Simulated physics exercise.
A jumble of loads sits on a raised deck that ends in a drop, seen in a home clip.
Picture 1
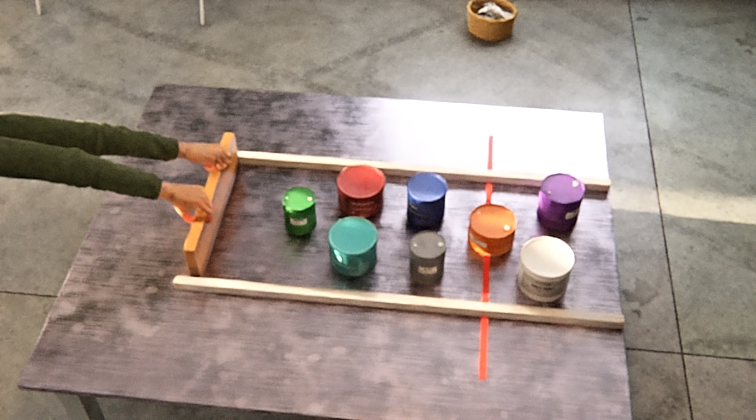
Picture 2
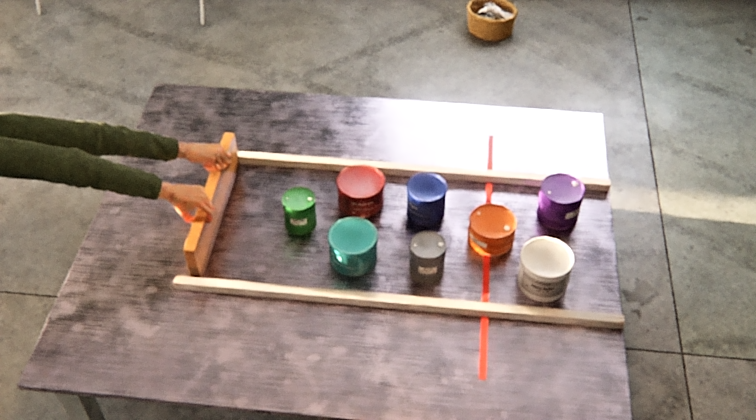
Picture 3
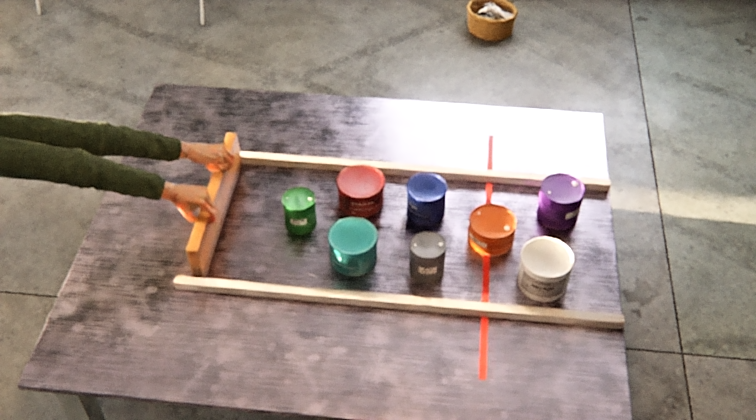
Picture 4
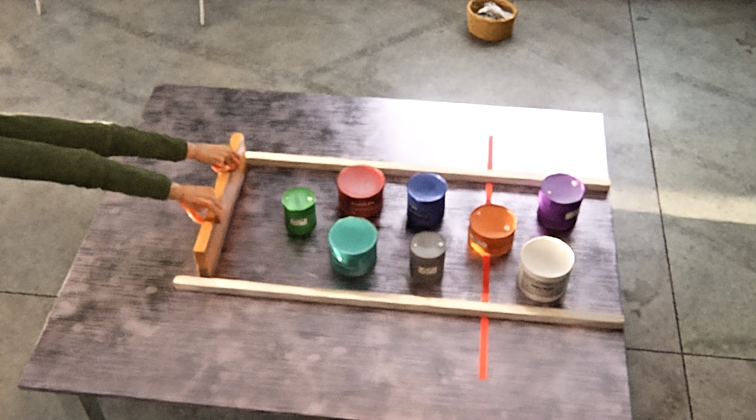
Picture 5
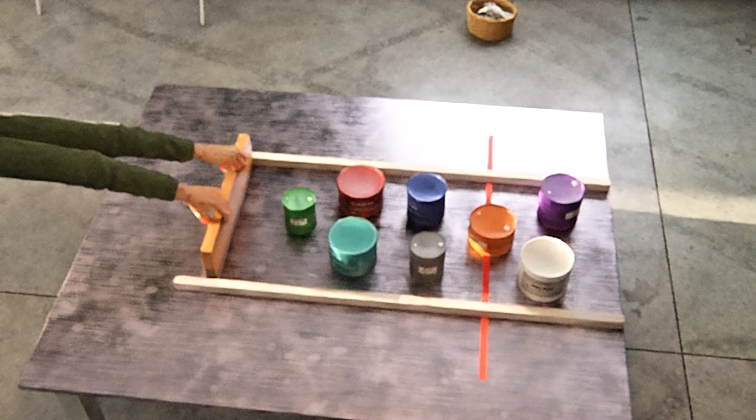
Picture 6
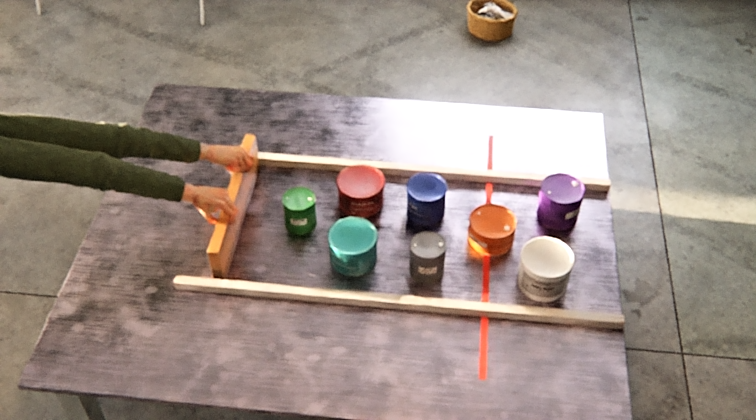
Two hands in dark green sleeves slowly pushed an orange wooden plank a short way right between two pale rails on a table, while the colorful cans ahead of it stayed still.
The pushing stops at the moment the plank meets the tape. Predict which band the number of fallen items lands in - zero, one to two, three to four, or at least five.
The number that fall lands in the band zero.
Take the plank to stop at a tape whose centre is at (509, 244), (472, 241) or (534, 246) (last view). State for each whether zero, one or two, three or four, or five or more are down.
Result per tape, in order - either one or two / zero / one to two.
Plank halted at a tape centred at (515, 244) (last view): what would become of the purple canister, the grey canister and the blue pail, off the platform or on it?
Outcome - purple canister: It is not there; grey canister: It stays up there; blue pail: It stays up there.
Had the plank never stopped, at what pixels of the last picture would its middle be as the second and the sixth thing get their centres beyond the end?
Pixels, in order: Around (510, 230), around (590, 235).
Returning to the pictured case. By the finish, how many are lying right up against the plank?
That comes to 3.
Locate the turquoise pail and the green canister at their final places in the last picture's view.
Taking them in turn, first comes (512, 262), then (505, 229).
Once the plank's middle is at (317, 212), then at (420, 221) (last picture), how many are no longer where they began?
The counts are 1 and 6.
Soon after, none off yet; purple canister at rest near (560, 201); white pail at rest near (545, 270); orange canister at rest near (492, 230).
In the end, the number that fall off is zero.
